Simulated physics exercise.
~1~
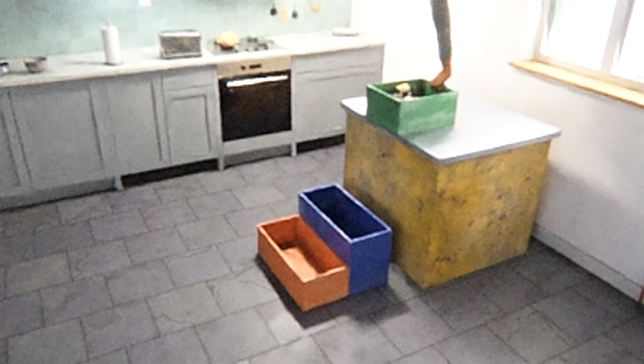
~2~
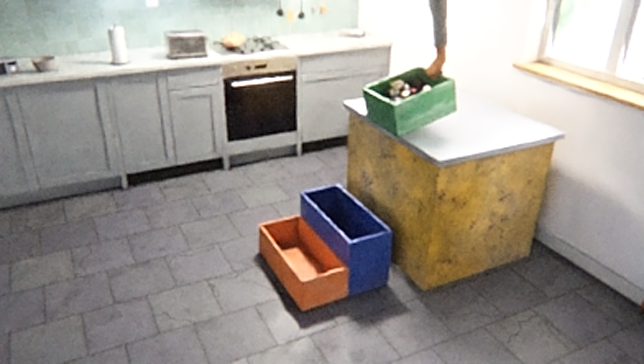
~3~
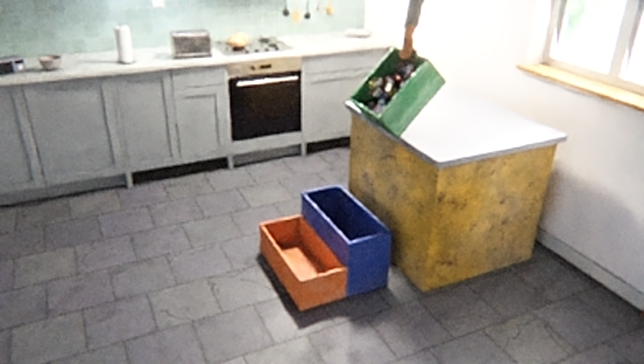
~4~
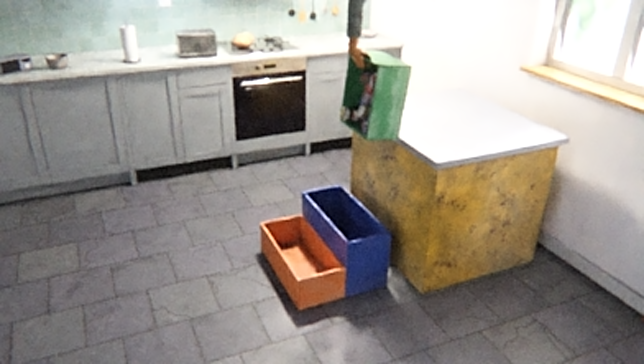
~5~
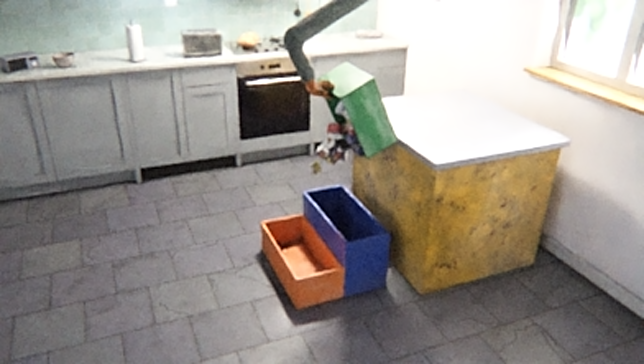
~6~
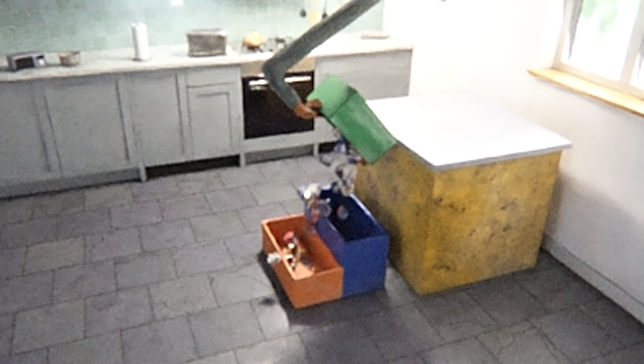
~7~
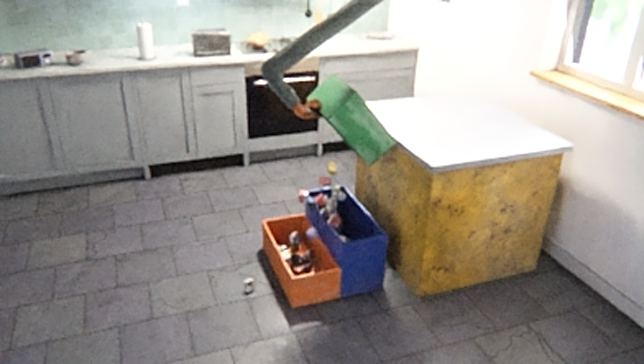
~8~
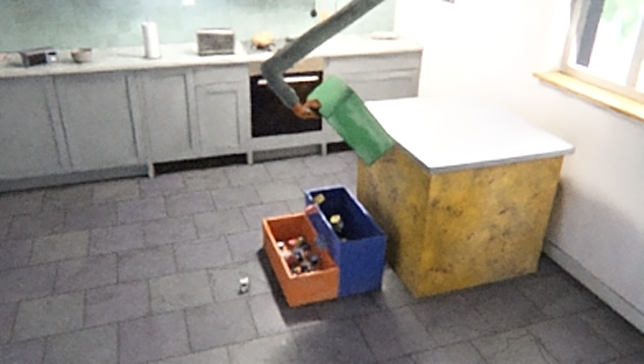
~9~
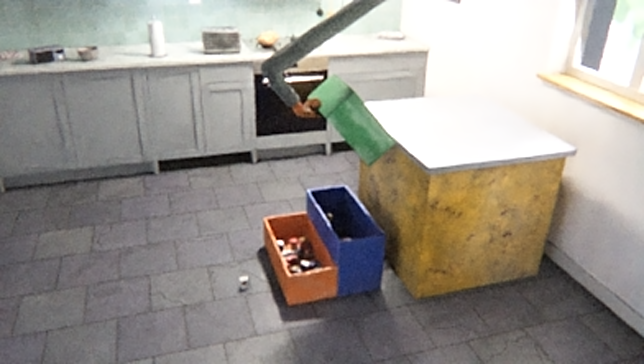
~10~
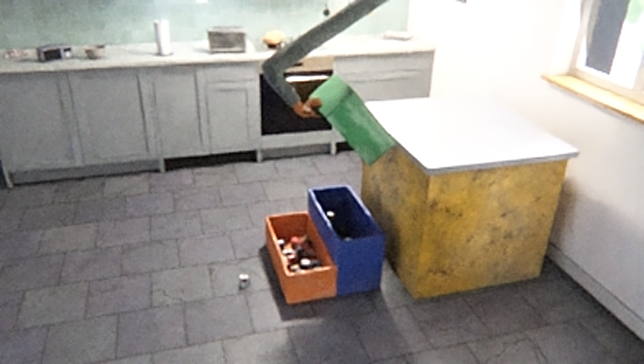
A green crate full of small loose pieces sits on a pale-topped yellow bench in a kitchen, with a blue tub and an orange trough side by side on the floor to the left. A hand lifts its back end, and the crate tilts further and further over the bench's left edge. Once it is well past upright, the pieces tumble out in a clump and scatter down into both containers. One piece lands on the floor left of the orange trough. The crate stays tipped, with a heap in the orange trough and fewer pieces showing in the blue tub.
